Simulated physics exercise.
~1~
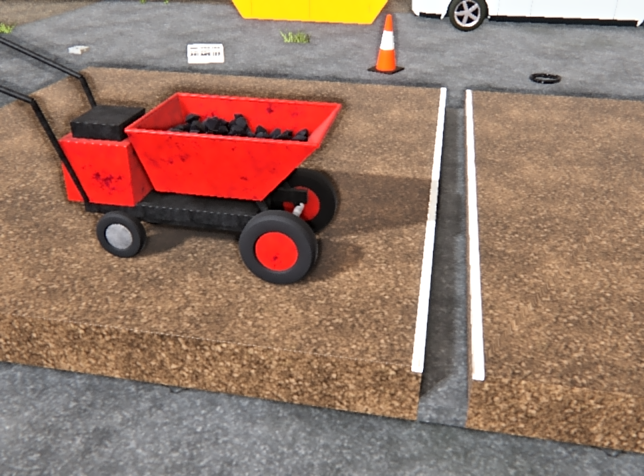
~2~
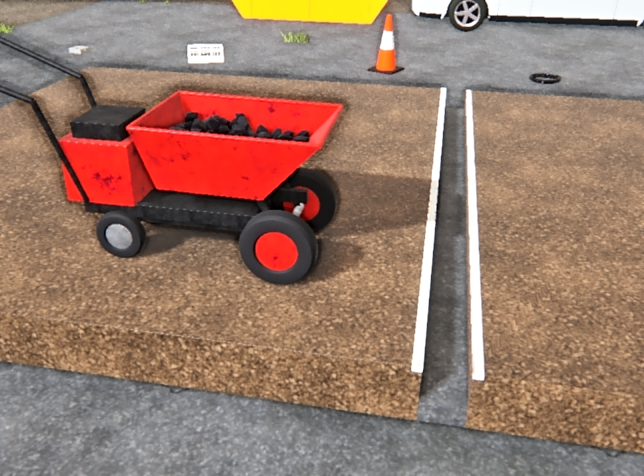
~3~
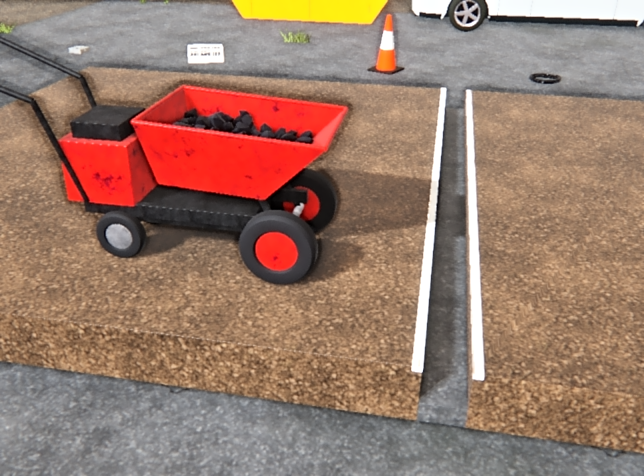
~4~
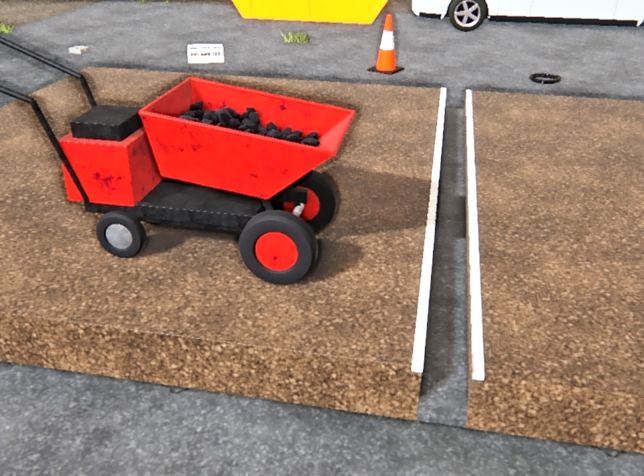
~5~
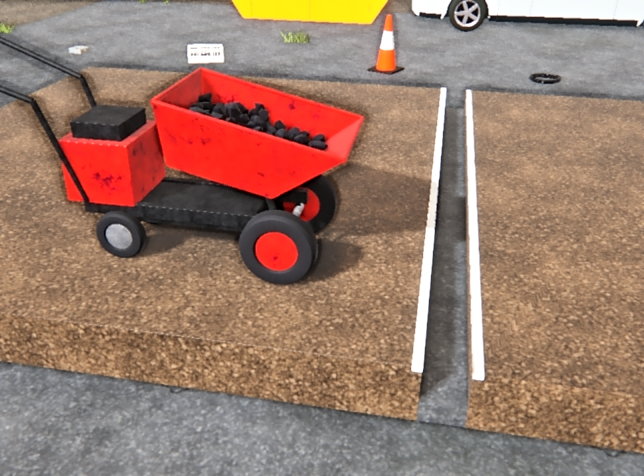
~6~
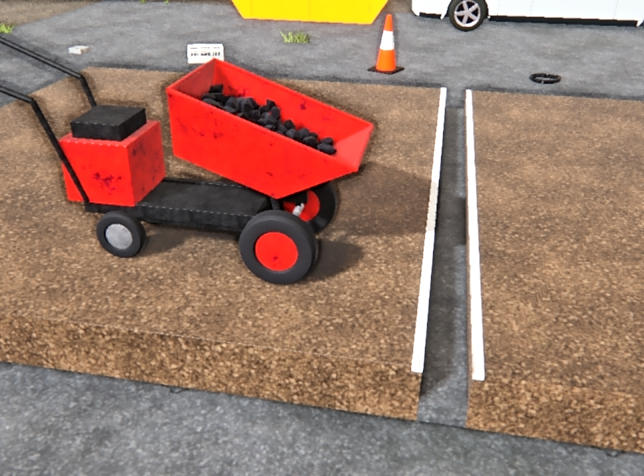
A red motor barrow loaded with black lumps of coal stands at the left on a raised brown pad, seen from above and to one side by a still camera. To its right a narrow trench edged with white strips cuts across the pad, with an orange-and-white cone and a yellow container behind. The skip tilts steadily forward to the right, its rear rising, while the wheels stay put.
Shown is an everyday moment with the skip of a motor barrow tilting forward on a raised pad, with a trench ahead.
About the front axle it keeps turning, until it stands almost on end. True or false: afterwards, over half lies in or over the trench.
True.
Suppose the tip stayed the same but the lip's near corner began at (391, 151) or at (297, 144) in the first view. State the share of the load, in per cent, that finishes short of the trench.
0 % then 30 %.
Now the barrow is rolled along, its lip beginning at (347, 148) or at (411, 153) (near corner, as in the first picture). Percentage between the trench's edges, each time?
The shares come out close to 70 and 0 per cent, in that order.
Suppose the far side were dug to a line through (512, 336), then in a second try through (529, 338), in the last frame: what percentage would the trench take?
The first try gives 80 percent, then the second gives 80 percent.
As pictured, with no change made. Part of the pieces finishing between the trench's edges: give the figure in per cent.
Roughly 65 %.
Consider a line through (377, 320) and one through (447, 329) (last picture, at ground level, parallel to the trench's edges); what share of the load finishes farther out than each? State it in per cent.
Roughly 100 and 40 %.
Soon, skip tipped steeply; all in the skip.
A while on, skip tipped right over; most in the skip; a small part short of the trench; a small part in or heaped over the trench; a stray few falling.
Towards the end, skip tipped right over; a small part in the skip; about a quarter short of the trench; about half in or heaped over the trench; a small part beyond it.
Finally, skip tipped right over; a small part in the skip; about a quarter short of the trench; about two thirds in or heaped over the trench; a small part beyond it.
